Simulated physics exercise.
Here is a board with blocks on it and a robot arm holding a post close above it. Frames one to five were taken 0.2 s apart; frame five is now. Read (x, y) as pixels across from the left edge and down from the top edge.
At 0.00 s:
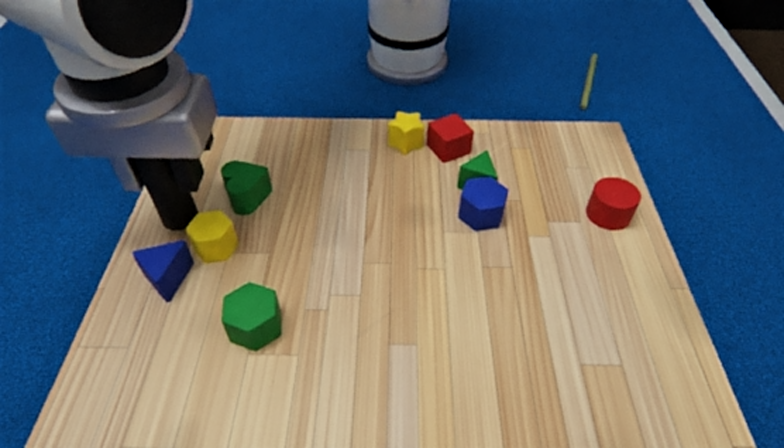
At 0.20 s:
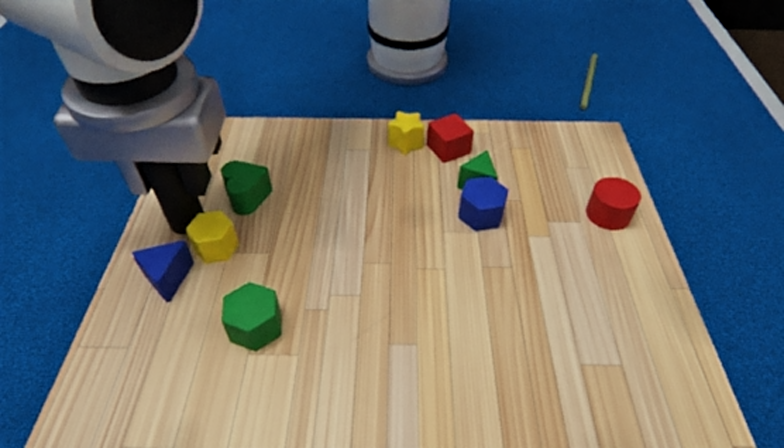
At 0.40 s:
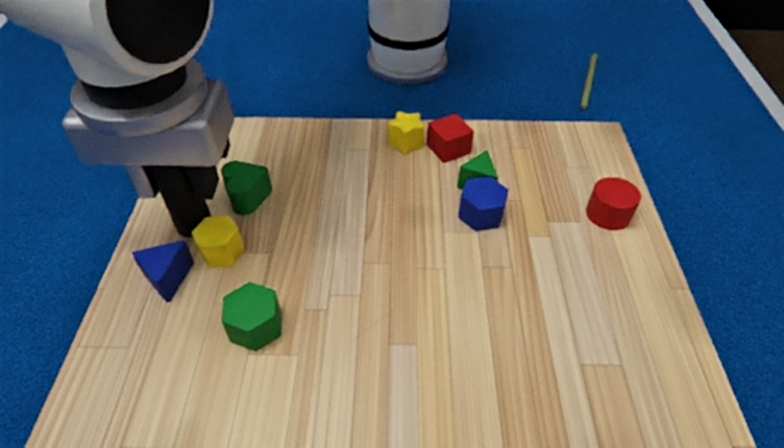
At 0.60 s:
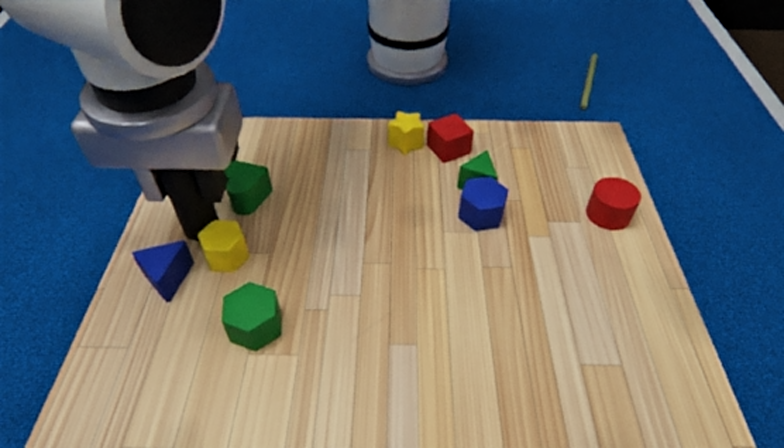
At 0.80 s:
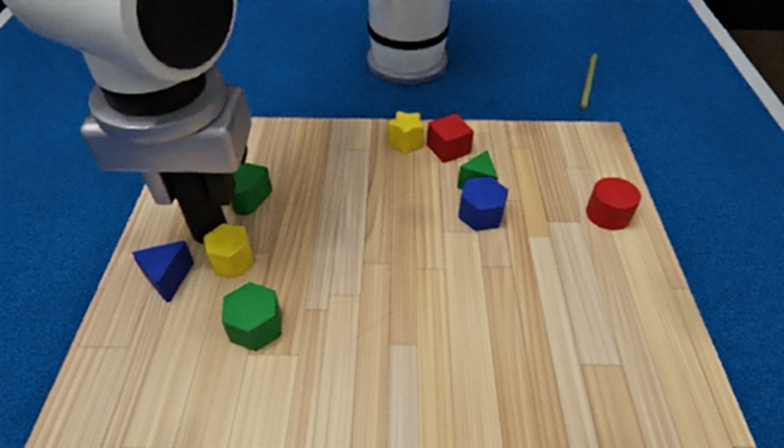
A robot arm with a black post reaches in at the upper left of a light wooden board on a blue surface, seen from above at an angle by a still camera. A yellow six-sided block sits by the post among green and blue blocks, with yellow, red, green and blue ones farther right. The post moves slightly right and toward the viewer, pushing the yellow six-sided block a short way.
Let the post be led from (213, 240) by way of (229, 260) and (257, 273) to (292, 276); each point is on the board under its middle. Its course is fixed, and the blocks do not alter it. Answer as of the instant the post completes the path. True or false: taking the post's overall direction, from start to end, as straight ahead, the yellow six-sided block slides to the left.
That statement is not accurate.
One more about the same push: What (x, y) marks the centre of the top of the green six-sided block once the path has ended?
At pixel (259, 327).
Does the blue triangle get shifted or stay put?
Its place stays the same.
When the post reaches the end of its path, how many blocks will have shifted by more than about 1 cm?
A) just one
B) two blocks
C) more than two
Option B.
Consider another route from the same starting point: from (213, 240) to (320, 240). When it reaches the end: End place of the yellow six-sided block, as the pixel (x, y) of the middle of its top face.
Its top middle will sit at (242, 248).
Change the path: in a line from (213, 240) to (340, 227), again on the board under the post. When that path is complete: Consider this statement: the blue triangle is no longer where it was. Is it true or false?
That claim is false.
The first path, step by step. One third of the way, post (227, 252); yellow six-sided block (244, 263).
Two thirds of the way, post (256, 265); yellow six-sided block (272, 278), turned 10° clockwise; green six-sided block (256, 322), turned 35° clockwise.
At the end, post (290, 268); blue triangle unmoved; yellow six-sided block (295, 288), turned 50° clockwise; green six-sided block (259, 327), turned 50° clockwise.
